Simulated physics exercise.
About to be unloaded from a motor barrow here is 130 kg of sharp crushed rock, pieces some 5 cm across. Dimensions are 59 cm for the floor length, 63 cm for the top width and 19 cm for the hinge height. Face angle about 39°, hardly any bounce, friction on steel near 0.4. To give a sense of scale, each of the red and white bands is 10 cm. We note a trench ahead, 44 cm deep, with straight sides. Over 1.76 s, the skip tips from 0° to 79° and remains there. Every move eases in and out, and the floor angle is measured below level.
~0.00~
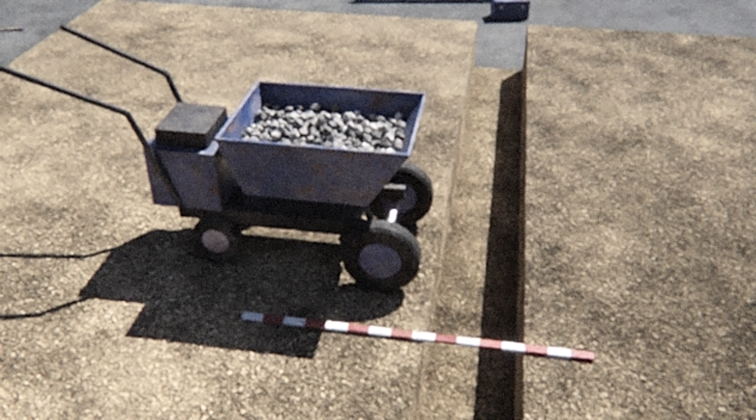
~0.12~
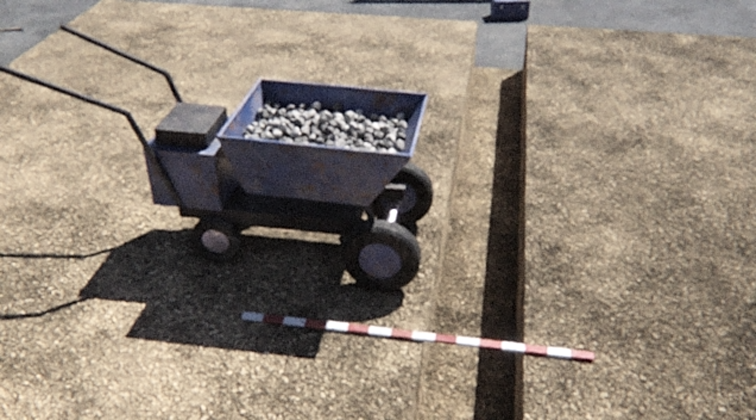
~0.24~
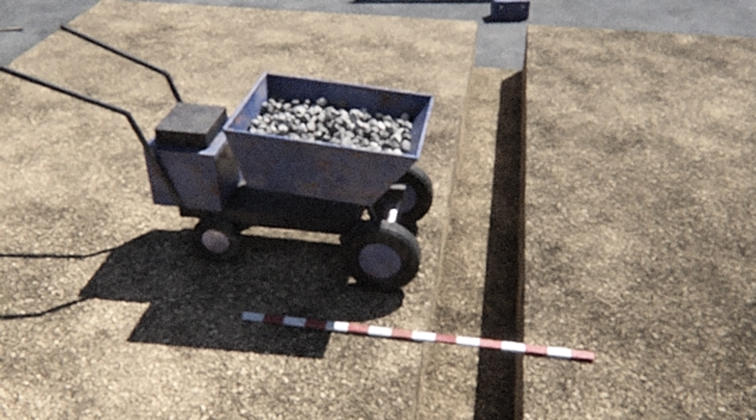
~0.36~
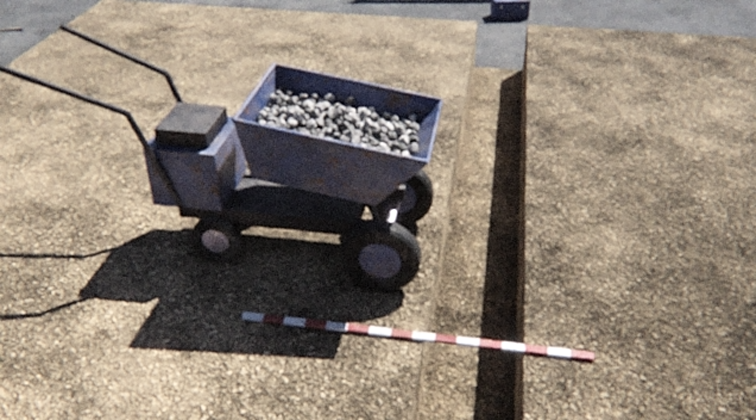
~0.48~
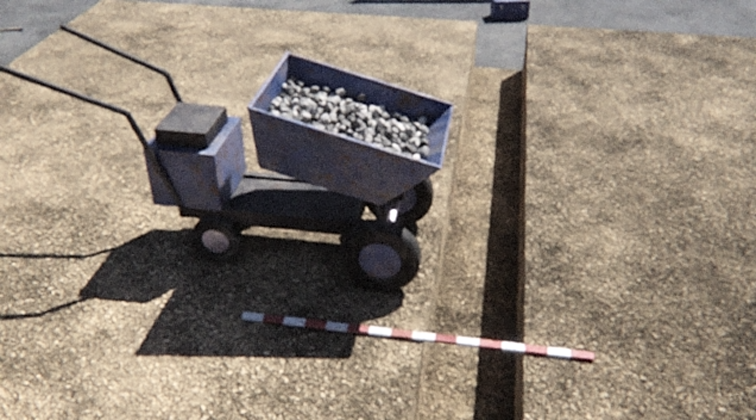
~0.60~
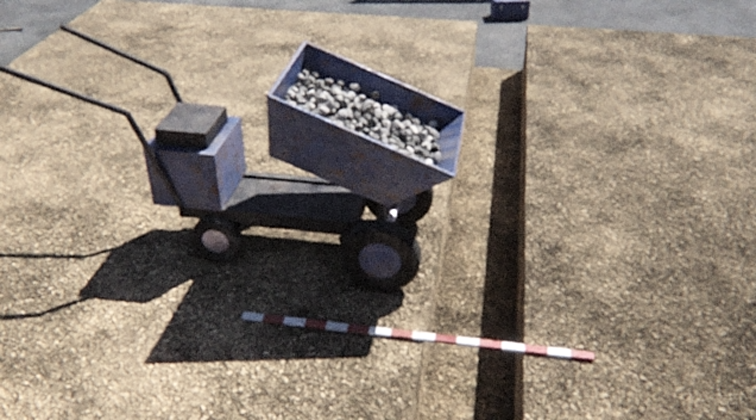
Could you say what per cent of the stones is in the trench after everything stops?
I would put it at 58 per cent.
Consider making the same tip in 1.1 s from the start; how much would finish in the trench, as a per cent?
With that timing, about 50 per cent.
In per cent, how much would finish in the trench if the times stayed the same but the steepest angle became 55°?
Near 5 per cent then.
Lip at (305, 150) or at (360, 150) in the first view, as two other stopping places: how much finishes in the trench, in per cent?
Around 90 and then 95 percent.
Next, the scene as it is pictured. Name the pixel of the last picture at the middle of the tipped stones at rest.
The tipped stones centre close to (512, 311).
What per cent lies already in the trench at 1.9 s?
Around 5 per cent of it.
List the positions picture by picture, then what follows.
In the first picture, the skip is at 0°, its lip at (408, 156); the top of the load is at (323, 121).
The second picture shows lip at (411, 157), floor tilted 1°, highest stones at (319, 120); the stones move at 0.2 m/s on average.
In the third picture, the skip is at 4°, its lip at (417, 159); the top of the load is at (312, 115); the stones move at 0.3 m/s on average.
In the fourth picture, the skip is at 9°, its lip at (427, 163); the top of the load is at (297, 105); the stones move at 0.4 m/s on average.
The fifth picture shows lip at (440, 169), floor tilted 14°, highest stones at (295, 93); the stones move at 0.5 m/s on average.
The sixth picture shows lip at (454, 177), floor tilted 21°, highest stones at (302, 82); the stones move at 0.6 m/s on average.
After 1.3 s the floor is at 67°; 100 % in the skip; the foremost stones are at (504, 219).
After 1.9 s the floor is at 79°; 68 % in the skip, 7 % in the trench, 25 % past the trench; the foremost stones are at (615, 292).
After 2.2 s the floor is at 79°; 42 % in the skip, 17 % in the trench, 41 % past the trench; the foremost stones are at (669, 276).
After 4.2 s the floor is at 79°; 3 % in the skip, 58 % in the trench, 40 % past the trench; the foremost stones are at (684, 278).
